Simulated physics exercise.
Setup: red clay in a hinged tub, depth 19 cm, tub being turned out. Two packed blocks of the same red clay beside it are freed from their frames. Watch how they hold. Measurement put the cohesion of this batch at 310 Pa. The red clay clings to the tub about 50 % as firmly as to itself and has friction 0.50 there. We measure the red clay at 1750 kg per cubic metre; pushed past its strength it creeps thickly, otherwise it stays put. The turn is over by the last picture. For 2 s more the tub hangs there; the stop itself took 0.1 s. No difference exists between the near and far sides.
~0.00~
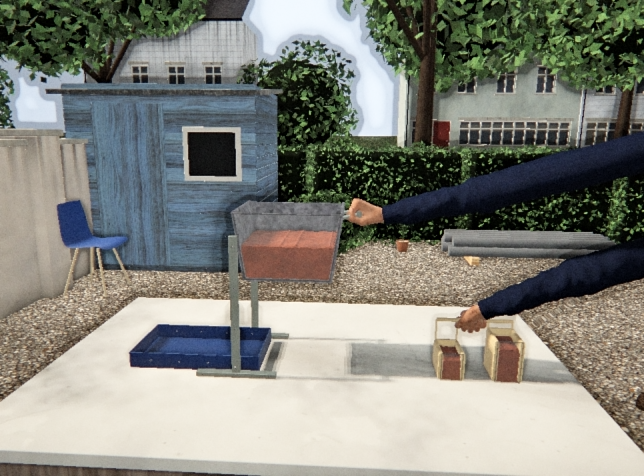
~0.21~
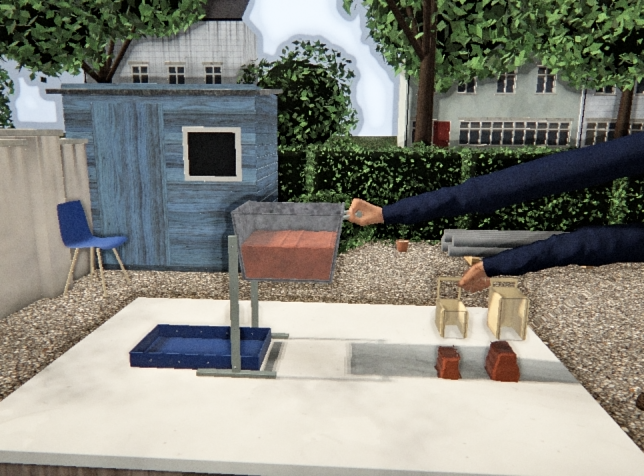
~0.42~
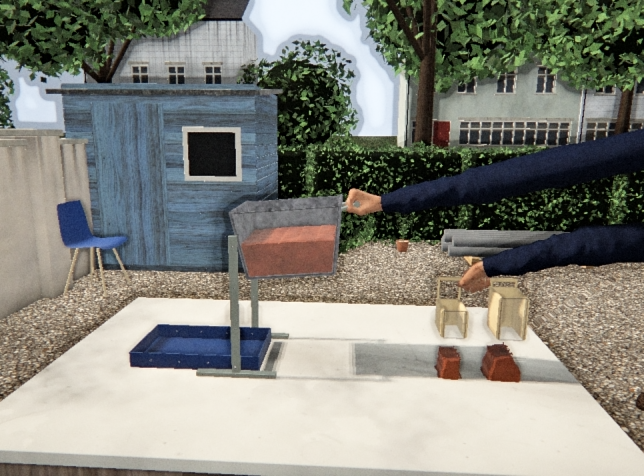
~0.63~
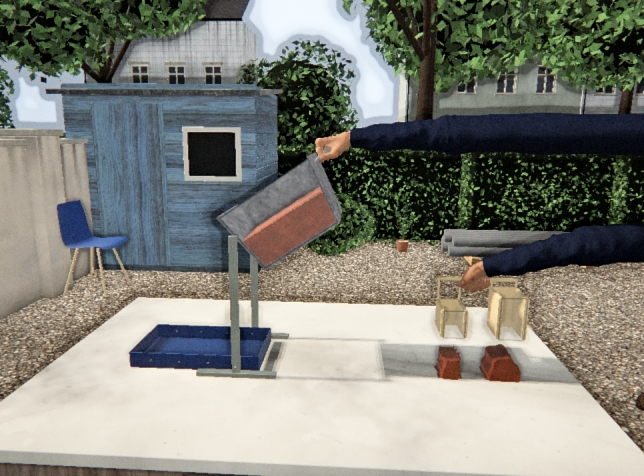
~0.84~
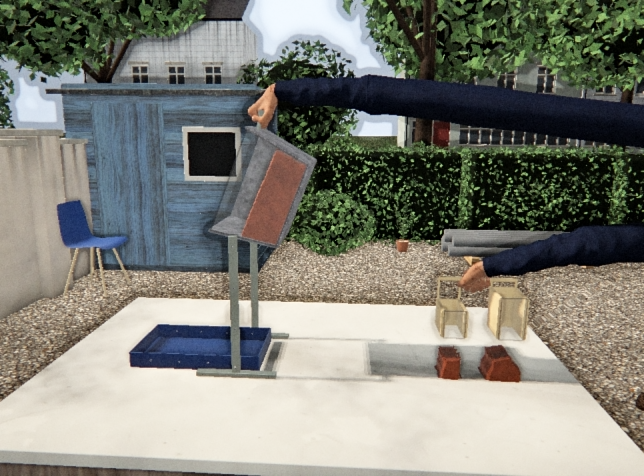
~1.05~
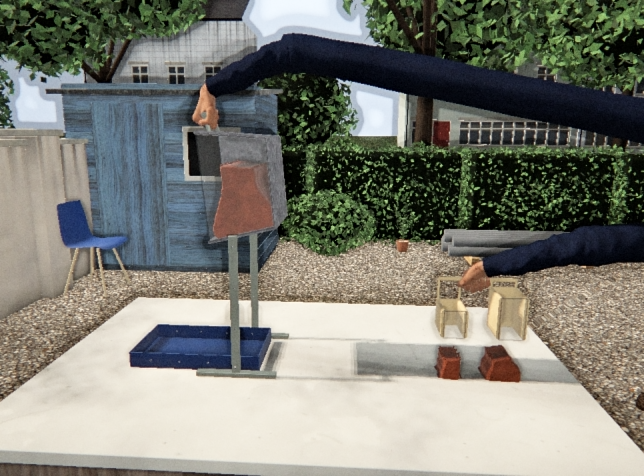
Hands lifting moulds off two red clay blocks, the larger slumping slightly, then turning a hinged tub of clay up and leftward.
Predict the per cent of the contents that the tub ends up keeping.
The tub ends up keeping roughly 36 %.
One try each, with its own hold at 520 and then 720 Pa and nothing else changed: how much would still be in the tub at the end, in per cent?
First try roughly 45 per cent, second try roughly 35 per cent.
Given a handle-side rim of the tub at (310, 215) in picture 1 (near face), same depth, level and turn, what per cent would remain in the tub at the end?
I'd put it at close to 50 per cent.
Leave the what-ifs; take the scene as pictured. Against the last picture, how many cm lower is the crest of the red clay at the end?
The top ends up some 13 cm below its level in the last picture.
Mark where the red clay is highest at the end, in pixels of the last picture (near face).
Around (259, 212).
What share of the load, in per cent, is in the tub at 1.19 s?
Some 65 per cent.
After 1.19 s, the tub is at 95 degrees and holds 64 %.
After 1.36 s, the tub is at 95 degrees and holds 41 %.
After 1.53 s, the tub is at 95 degrees and holds 38 %.
After 1.70 s, the tub is at 95 degrees and holds 37 %.
After 3.05 s, the tub is at 95 degrees and holds 36 %.
